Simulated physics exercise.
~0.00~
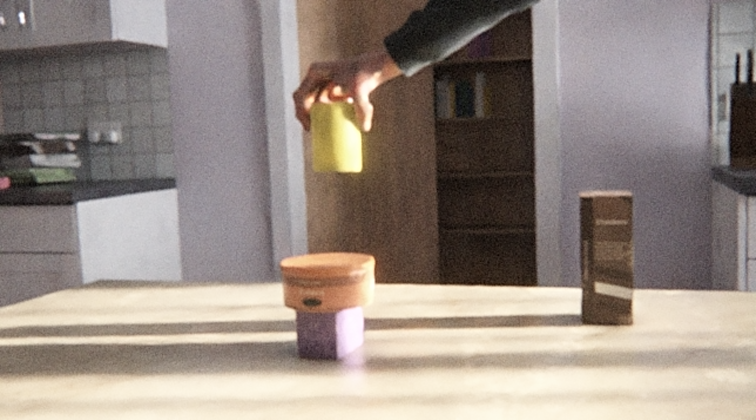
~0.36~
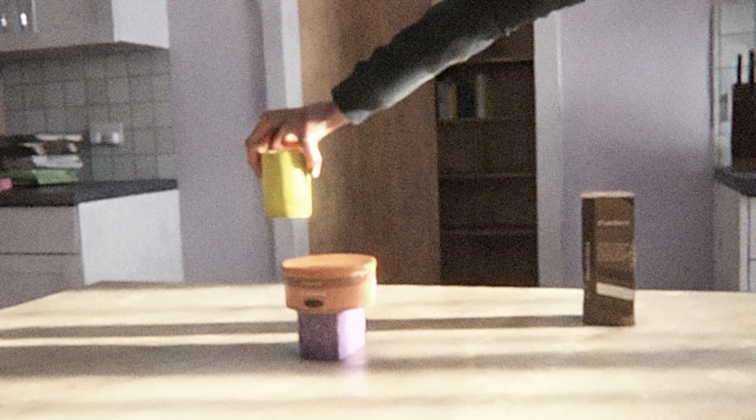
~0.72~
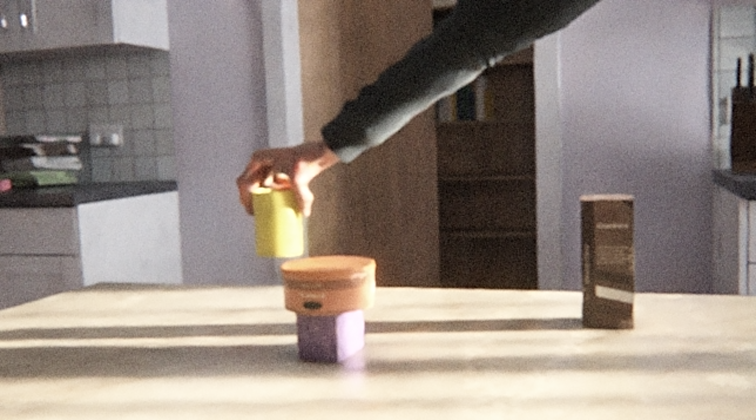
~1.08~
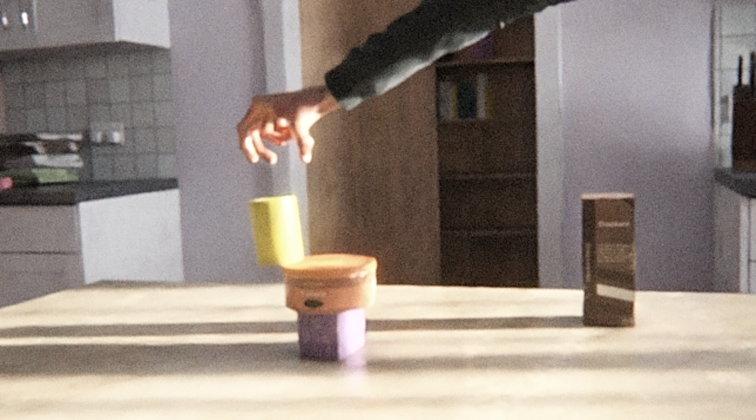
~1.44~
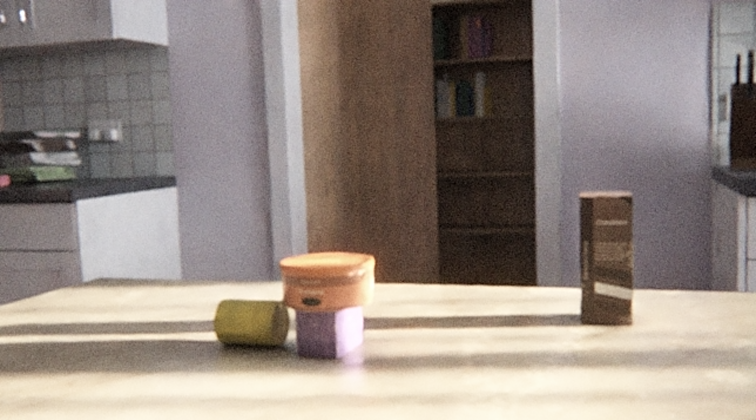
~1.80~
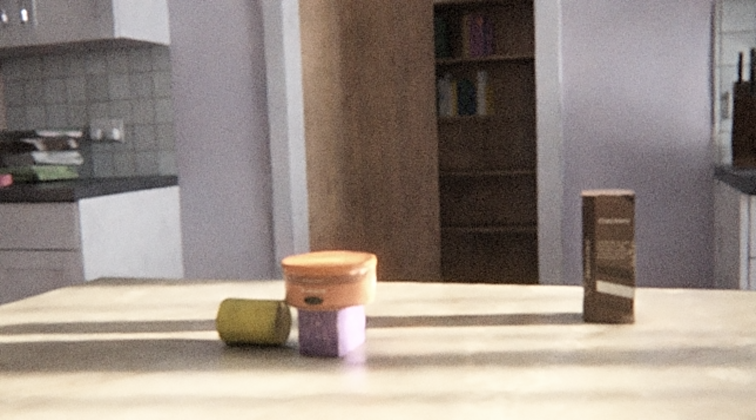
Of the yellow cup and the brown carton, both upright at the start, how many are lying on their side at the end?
One of them is, the yellow cup, while the brown carton is still standing.
